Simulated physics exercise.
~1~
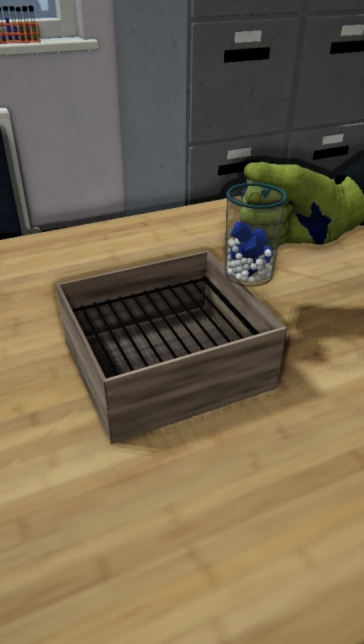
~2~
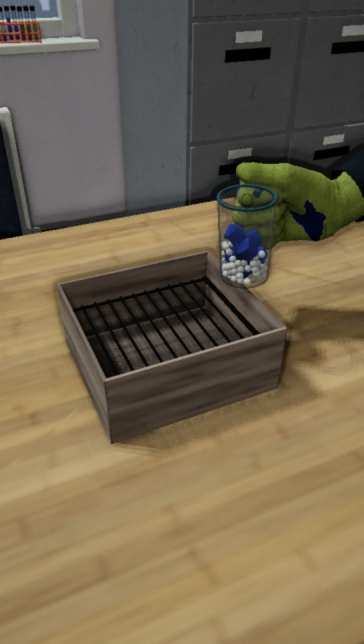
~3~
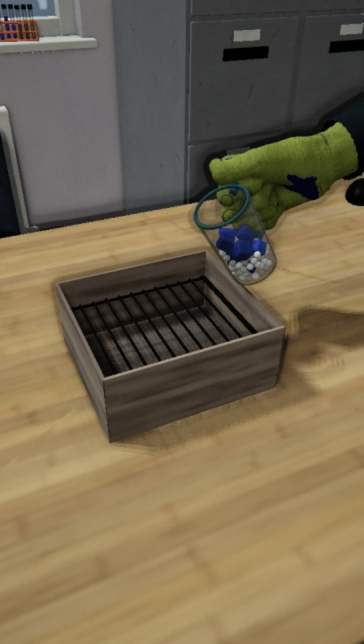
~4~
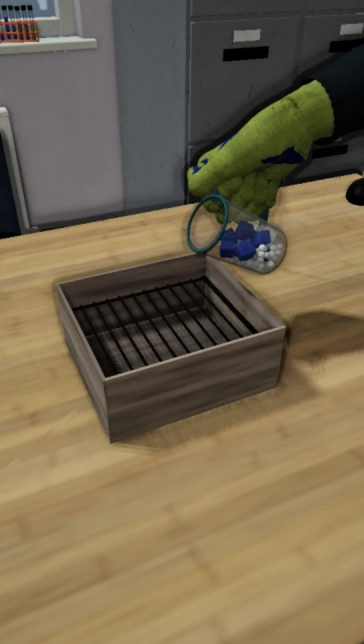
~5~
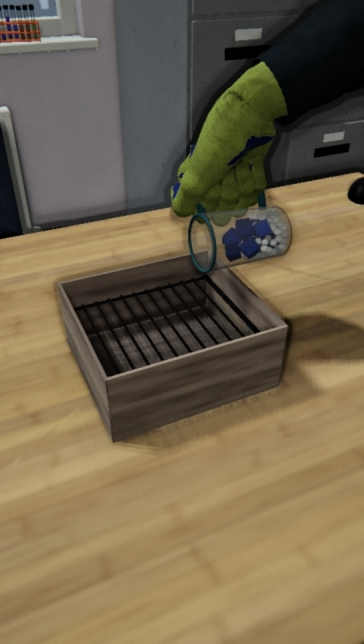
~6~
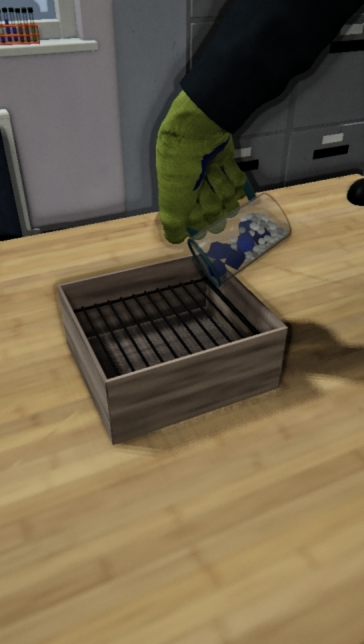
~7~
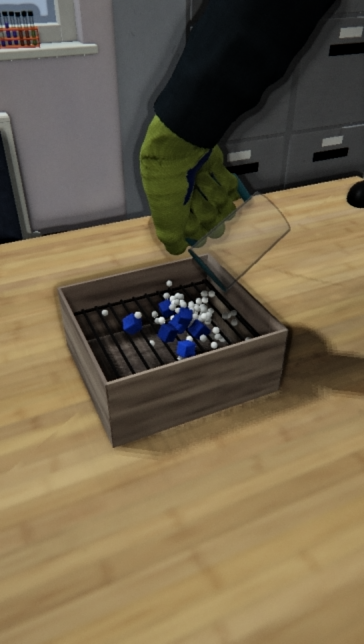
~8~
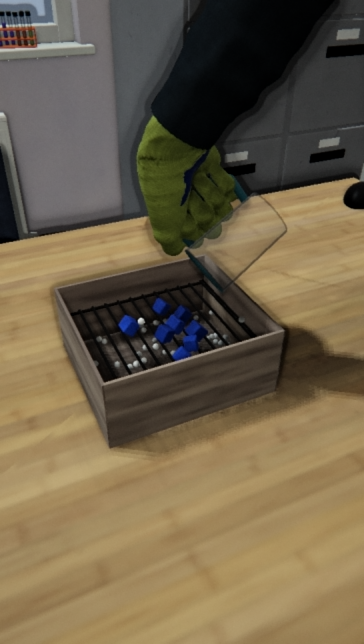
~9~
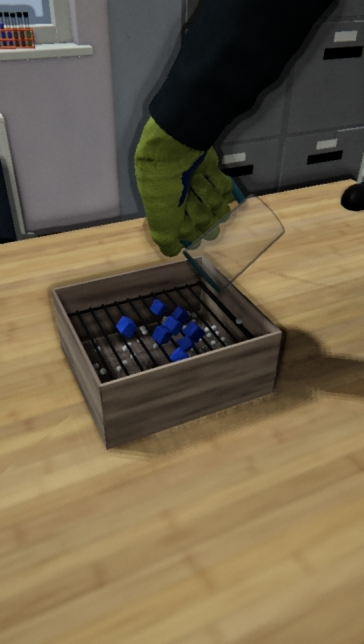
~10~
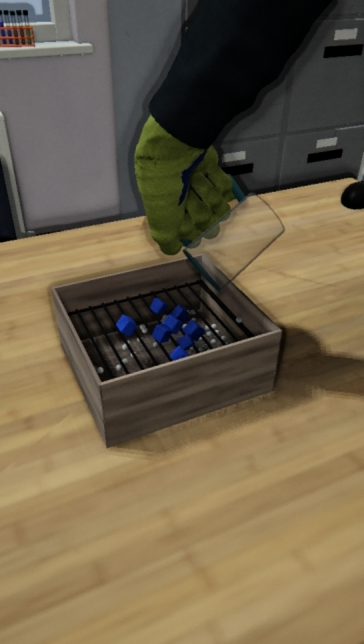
A hand in a green and dark blue glove, with a dark sleeve, holds a clear cup of blue chunks and small white balls behind a square wooden box with a rack of dark wires inside, seen from above on a light wooden table. The hand moves the cup a little left, tilts it on to its side and then tips it over the box. The mix tumbles out on to the wires. The white balls drop between the wires, while the blue chunks stay on top. At the end the blue chunks rest on the rack, with nearly all the white below and the emptied cup still held over it.
